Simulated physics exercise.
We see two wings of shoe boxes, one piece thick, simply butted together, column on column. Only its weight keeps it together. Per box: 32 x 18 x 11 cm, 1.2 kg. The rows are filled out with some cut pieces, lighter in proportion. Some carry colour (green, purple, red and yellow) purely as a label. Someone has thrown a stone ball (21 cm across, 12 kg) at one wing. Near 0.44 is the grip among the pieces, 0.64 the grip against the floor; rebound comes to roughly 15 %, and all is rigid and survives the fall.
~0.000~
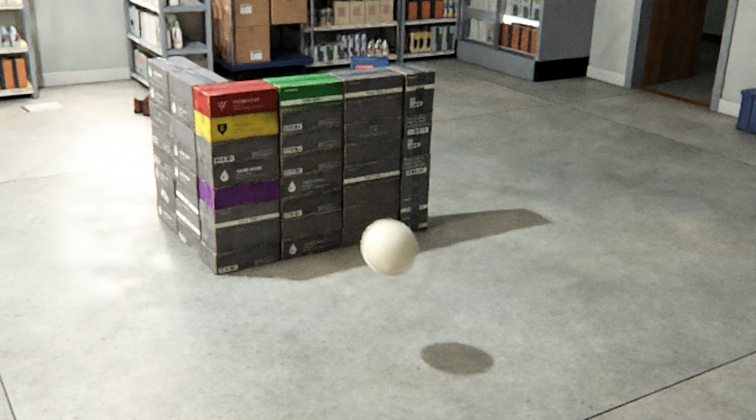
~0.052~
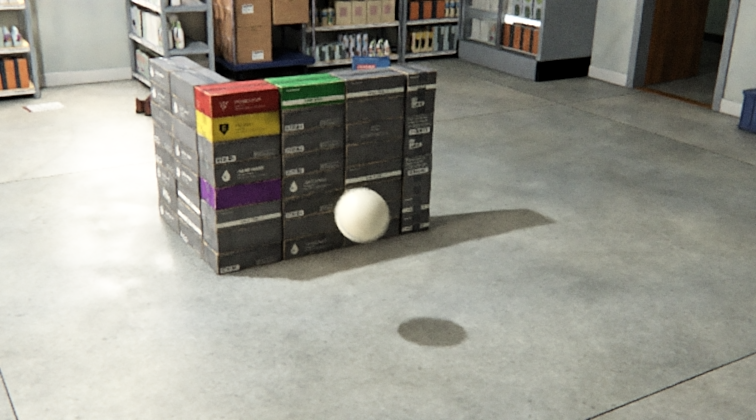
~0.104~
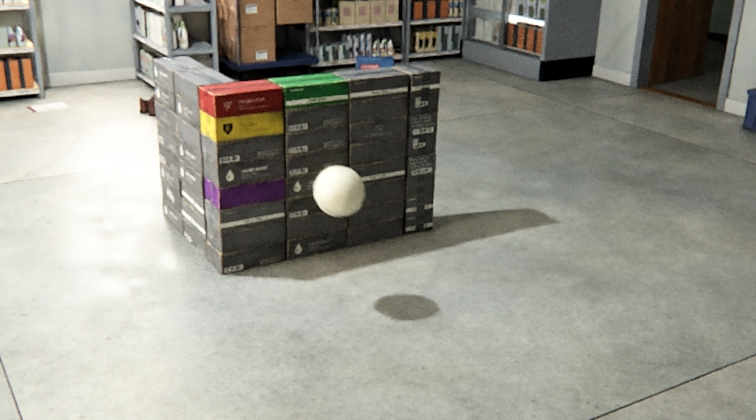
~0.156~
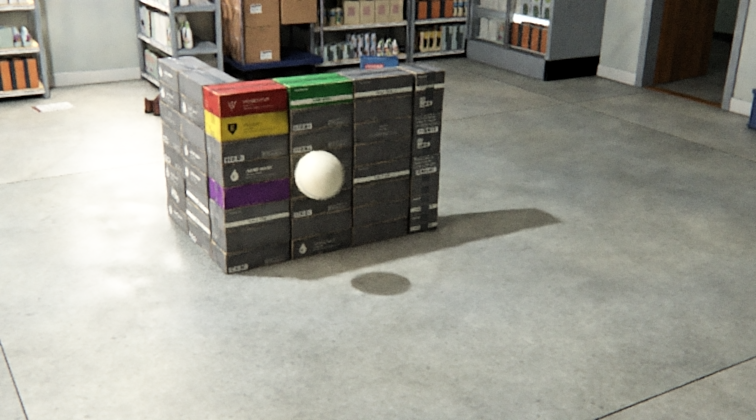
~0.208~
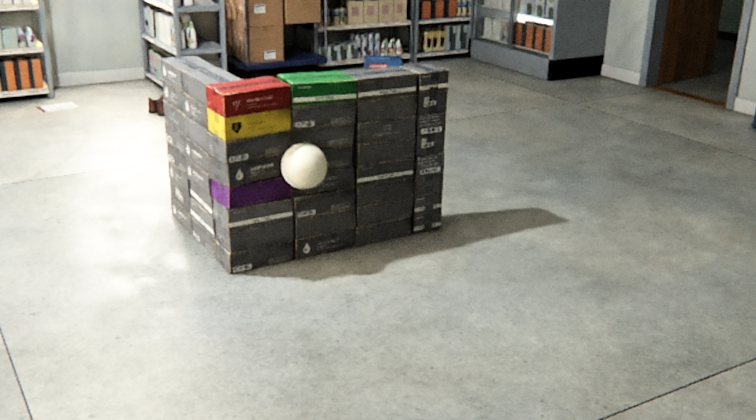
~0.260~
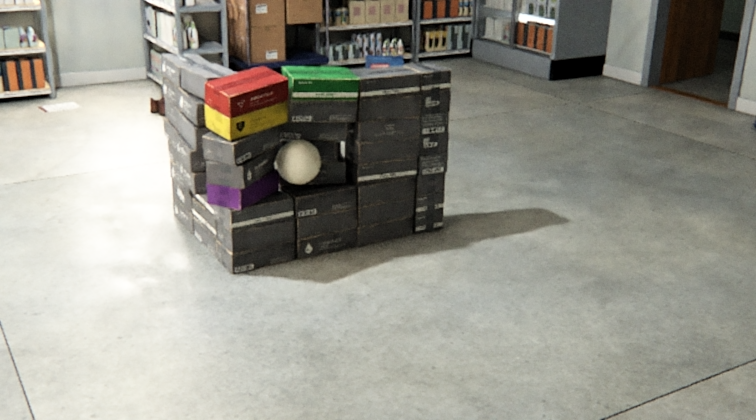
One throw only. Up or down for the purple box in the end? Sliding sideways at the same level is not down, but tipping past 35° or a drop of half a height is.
Up.
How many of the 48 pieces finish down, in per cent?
Around 25 %.
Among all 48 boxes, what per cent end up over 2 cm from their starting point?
That comes to 60 in a hundred.
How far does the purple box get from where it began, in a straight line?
Distance start to end: Approx. 12 cm.
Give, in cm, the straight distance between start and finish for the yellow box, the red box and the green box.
The yellow one ends 5 cm from its start, the red one 10 cm and the green one 50 cm.
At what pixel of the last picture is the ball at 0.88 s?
Around (207, 174).
By 0.42 s, ball still moving; 5 of the 48 boxes down; purple box moved 13 cm; green box tilted 21°, 7 cm lower.
By 0.88 s, ball still moving; 11 of the 48 boxes down; purple box moved 13 cm; green box on its side.
When it is over (2.1 s), ball rolling away; 11 of the 48 boxes down; purple box moved 13 cm; green box on its side; red box moved 8 cm. In pixels of the last frame, middles, purple box near (228, 185), green box near (321, 192).
